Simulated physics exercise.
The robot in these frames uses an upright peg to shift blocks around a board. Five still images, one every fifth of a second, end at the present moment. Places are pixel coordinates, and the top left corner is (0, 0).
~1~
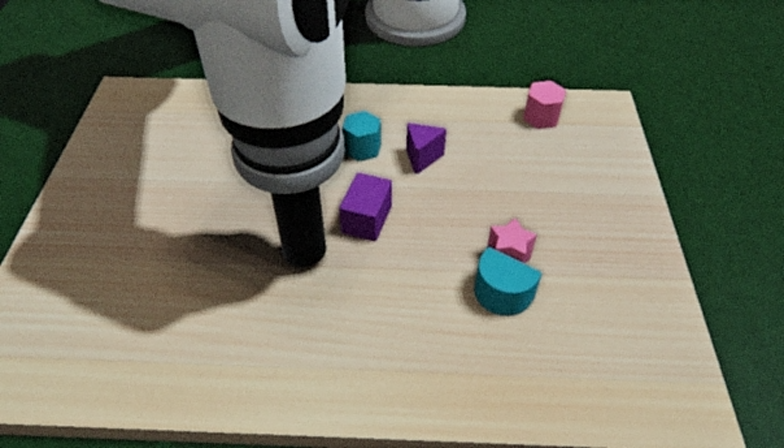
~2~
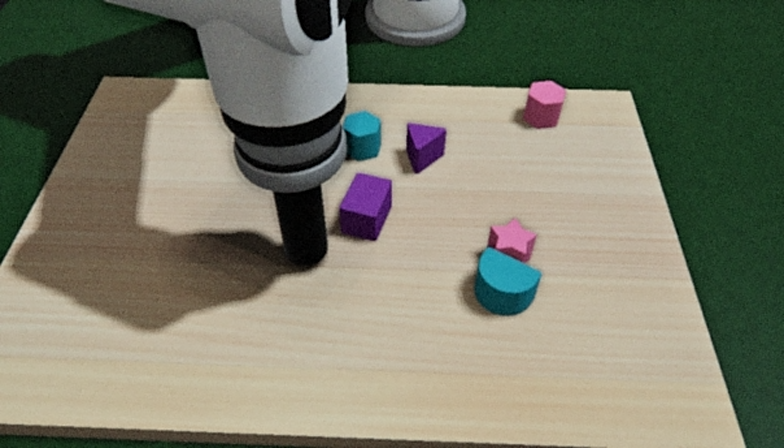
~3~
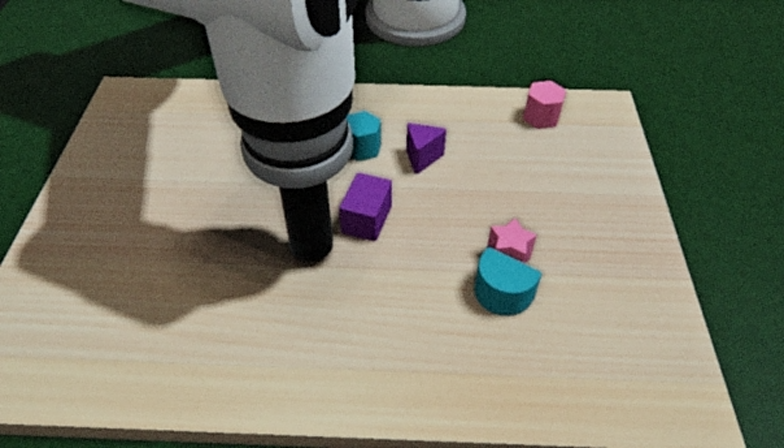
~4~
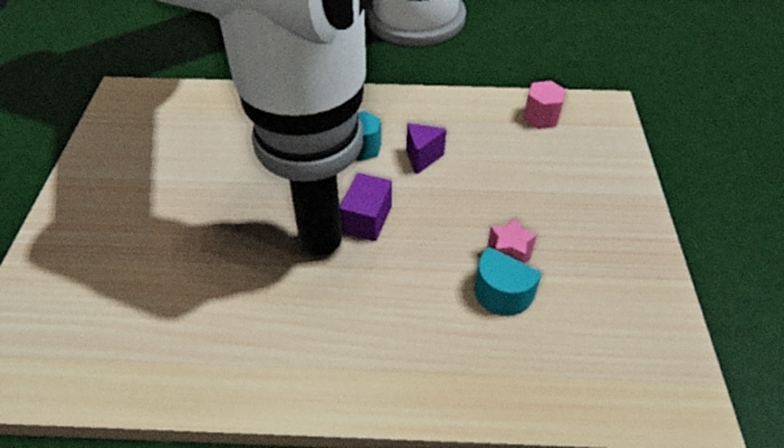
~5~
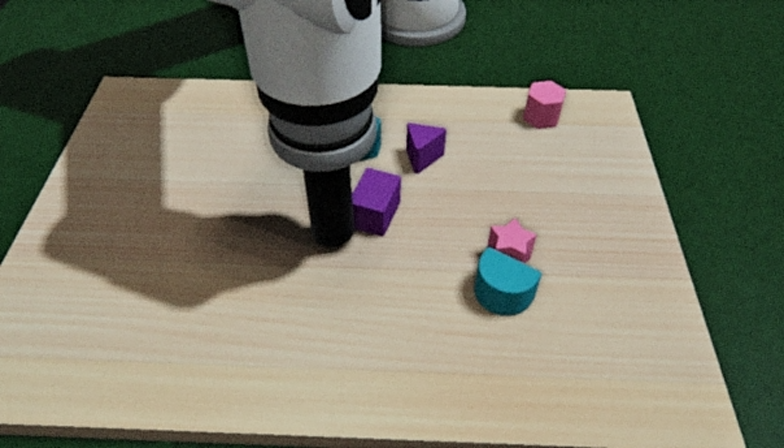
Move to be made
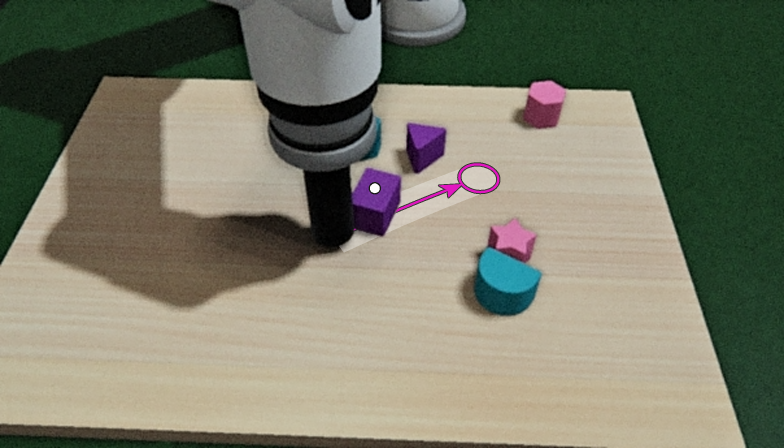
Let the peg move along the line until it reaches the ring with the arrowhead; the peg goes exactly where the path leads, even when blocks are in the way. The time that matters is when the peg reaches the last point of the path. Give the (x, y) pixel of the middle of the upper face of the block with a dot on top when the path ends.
At roughly (481, 124).
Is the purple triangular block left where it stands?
I'd say no.
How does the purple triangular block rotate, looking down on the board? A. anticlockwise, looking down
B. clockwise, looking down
The one that fits is A, anticlockwise, looking down.
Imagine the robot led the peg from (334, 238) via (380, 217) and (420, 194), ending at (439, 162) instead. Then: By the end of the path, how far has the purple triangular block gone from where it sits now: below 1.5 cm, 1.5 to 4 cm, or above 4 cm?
Between 1.5 and 4 cm.
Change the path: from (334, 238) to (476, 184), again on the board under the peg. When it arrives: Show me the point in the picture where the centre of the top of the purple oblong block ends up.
The middle of its upper face should be somewhere near (468, 132).
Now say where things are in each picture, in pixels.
The first frame shows lower end of the peg (305, 250), tops of blocks, turquoise hexagonal block (362, 123), purple oblong block (366, 193), purple triangular block (424, 133).
The second frame shows peg (306, 249), blocks as before.
The third frame shows peg (312, 245), blocks as before.
The fourth frame shows peg (321, 239), blocks as before.
The fifth frame shows peg (333, 231), turquoise hexagonal block hidden, purple oblong block (375, 188), purple triangular block (424, 133).
The drawn path runs in a line from (334, 238) to (479, 178); the dot is on the purple oblong block.
On the path given first. One third of the way, peg (385, 208); purple oblong block (422, 164); purple triangular block (426, 130).
Two thirds of the way, peg (434, 188); purple oblong block (462, 142), turned 25° anticlockwise; purple triangular block (432, 116), turned 75° anticlockwise.
At the end, peg (480, 170); turquoise hexagonal block not moved; purple oblong block (481, 124), turned 80° anticlockwise; purple triangular block (432, 114), turned 95° anticlockwise.
